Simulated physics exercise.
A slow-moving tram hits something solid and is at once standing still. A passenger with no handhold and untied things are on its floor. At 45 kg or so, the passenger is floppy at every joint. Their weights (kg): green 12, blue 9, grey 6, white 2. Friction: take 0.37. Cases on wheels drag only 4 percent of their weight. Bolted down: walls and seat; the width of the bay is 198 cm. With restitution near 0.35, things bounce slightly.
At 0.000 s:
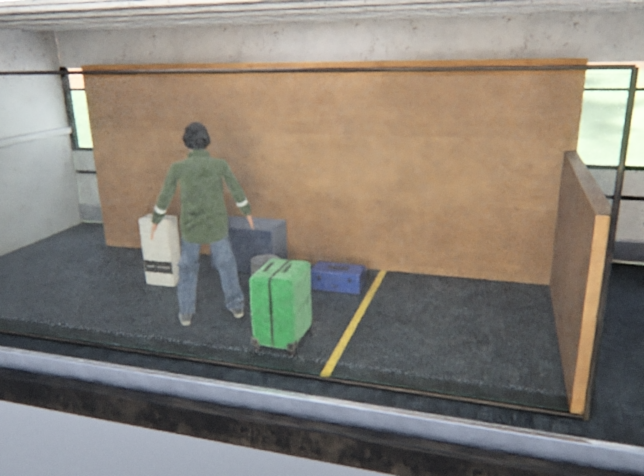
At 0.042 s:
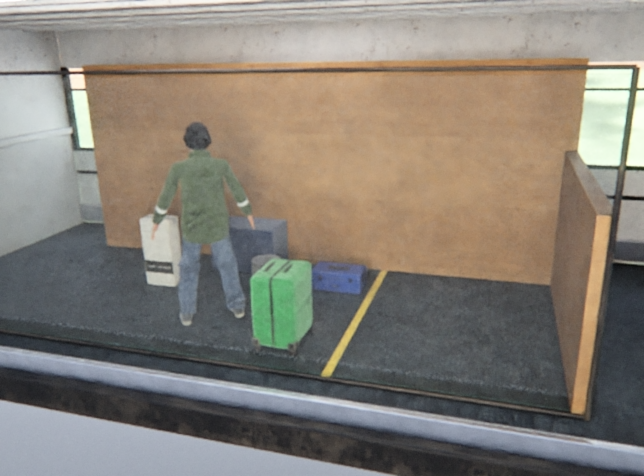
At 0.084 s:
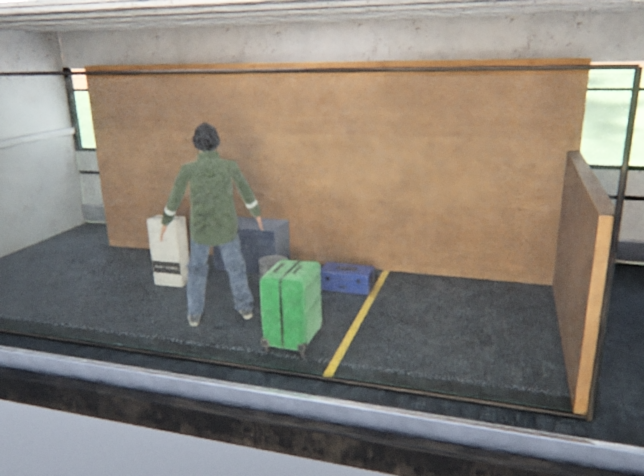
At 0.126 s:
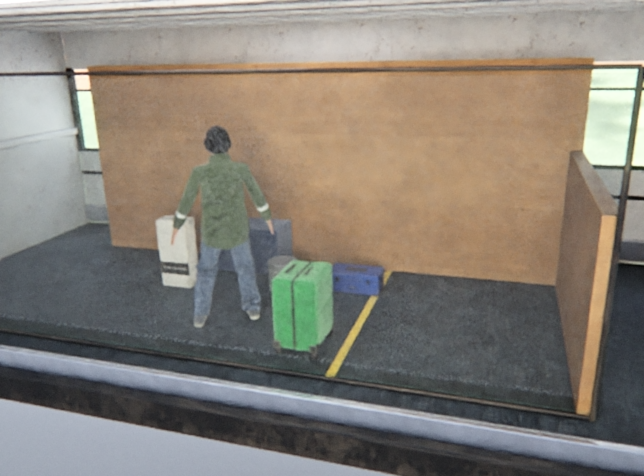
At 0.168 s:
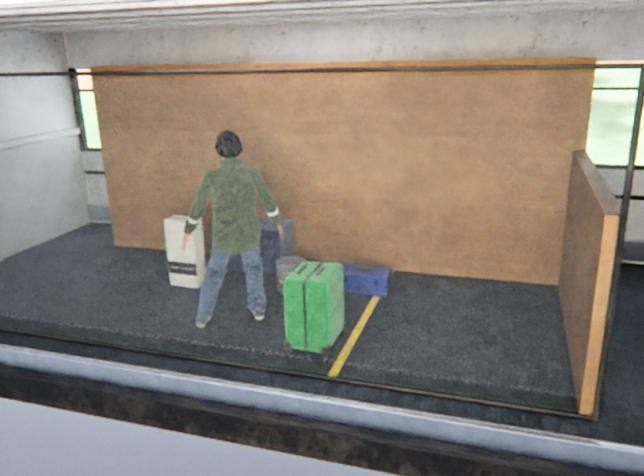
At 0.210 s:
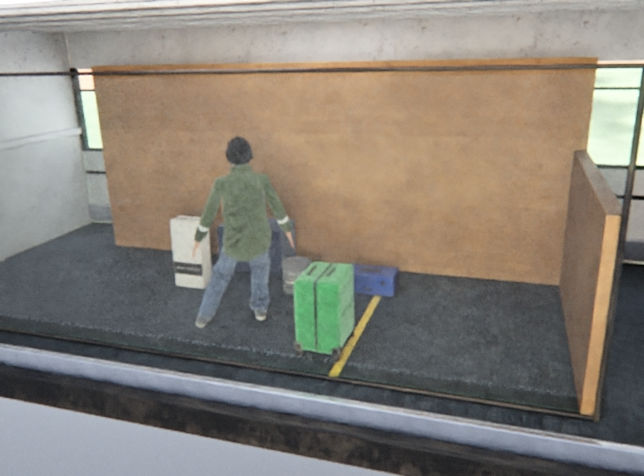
The footage shows a figure in a green jacket standing among luggage on a dark floor, then sliding gradually right and leaning, while the green wheeled case, blue box and pale box also shift right past the yellow line.
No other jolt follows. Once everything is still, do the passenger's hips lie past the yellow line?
No.
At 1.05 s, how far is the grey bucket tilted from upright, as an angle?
The angle from upright is close to 0°.
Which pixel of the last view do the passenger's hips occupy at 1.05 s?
Around (328, 326).
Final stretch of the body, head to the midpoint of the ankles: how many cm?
Around 80 cm separates them.
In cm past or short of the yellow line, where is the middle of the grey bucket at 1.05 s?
About 55 cm short of it.
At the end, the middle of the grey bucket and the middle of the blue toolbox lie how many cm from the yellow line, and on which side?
Grey bucket, 60 cm on the short side; blue toolbox, 10 cm on the past side.
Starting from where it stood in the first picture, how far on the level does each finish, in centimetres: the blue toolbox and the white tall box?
The blue toolbox finishes 35 off, while the white tall box finishes 35 off.
After 0.40 s the passenger's hips are 49 cm short of the yellow line, near (290, 293) in the last picture's view; the blue toolbox 4 cm past the yellow line, tilted 0°.
After 0.65 s the passenger's hips are 29 cm short of the yellow line, near (313, 321) in the last picture's view; the blue toolbox 6 cm past the yellow line, tilted 0°.
After 1.05 s the passenger's hips are 16 cm short of the yellow line, near (328, 326) in the last picture's view.
At rest, 3.3 s, green wheeled case crosses the yellow line; blue toolbox crosses the yellow line; grey bucket stops short of the yellow line; white tall box stops short of the yellow line; passenger's hips stop short of the yellow line.
